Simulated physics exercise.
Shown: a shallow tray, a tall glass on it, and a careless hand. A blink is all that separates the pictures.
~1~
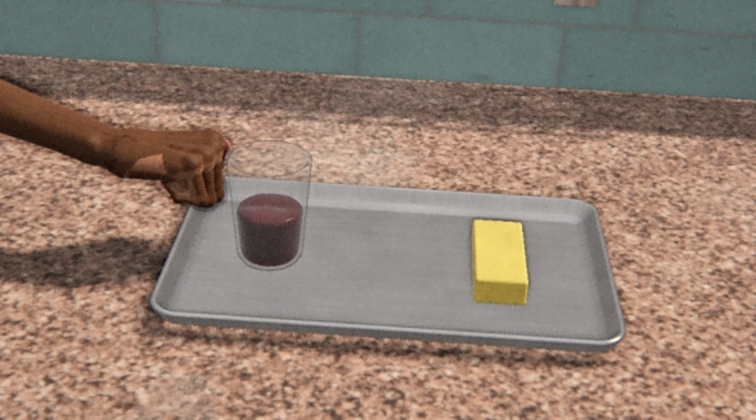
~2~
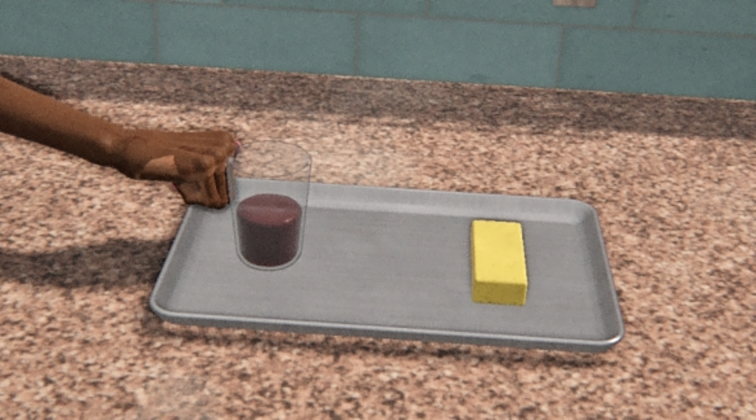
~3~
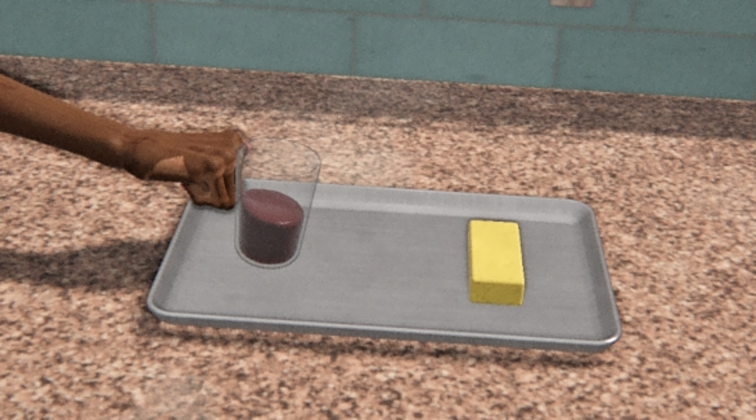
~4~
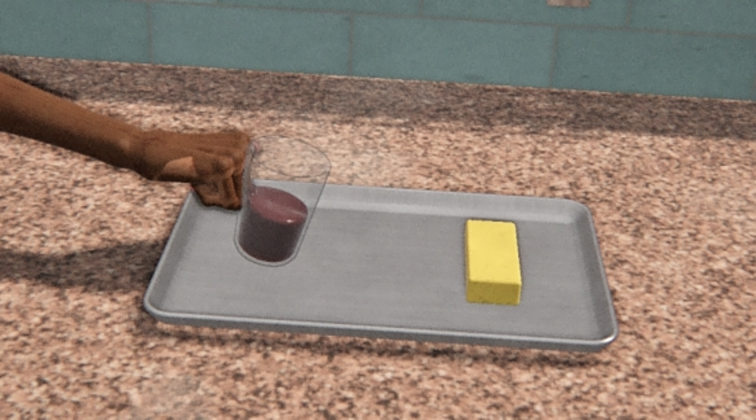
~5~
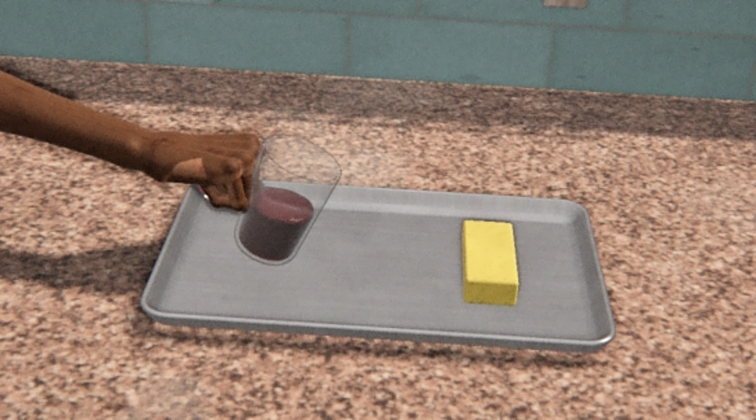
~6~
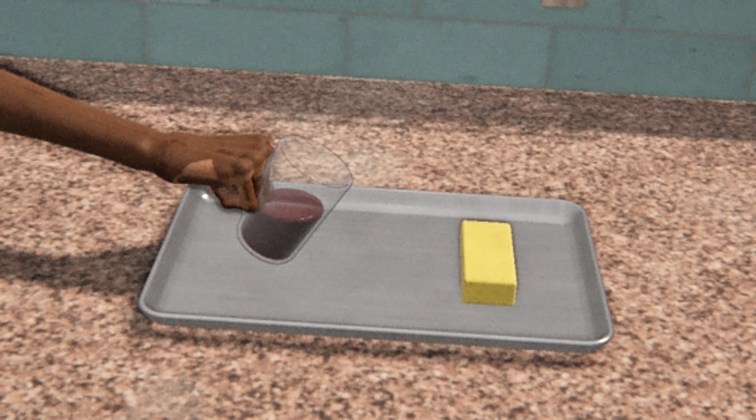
A brown-skinned hand reaching in from the left tilts a clear glass of dark purple liquid to the right on a shallow gray tray, seen from slightly above on a speckled pinkish-brown counter before teal tiles. A yellow block sits on the tray's right side. The hand first barely shifts, then pushes the glass's top rightward, leaning it steadily further, while the tray slides very slightly left and the camera stays still.
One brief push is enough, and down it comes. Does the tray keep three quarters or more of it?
Yes.
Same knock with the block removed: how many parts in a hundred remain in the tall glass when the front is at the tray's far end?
45 percent or so.
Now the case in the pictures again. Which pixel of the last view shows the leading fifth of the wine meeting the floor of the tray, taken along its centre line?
(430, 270).
A moment on, the tall glass is falling and 100 per cent is in the glass, 0 on the tray and 0 above or beyond its rim.
Next, the tall glass lies on its side and 87 per cent is in the glass, 11 on the tray and 2 above or beyond its rim.
Then the tall glass lies on its side and 40 per cent is in the glass, 43 on the tray and 17 above or beyond its rim.
Later the tall glass lies on its side and 19 per cent is in the glass, 75 on the tray and 6 above or beyond its rim.
At rest 95 per cent is held by tray and glass, 5 is off the tray.
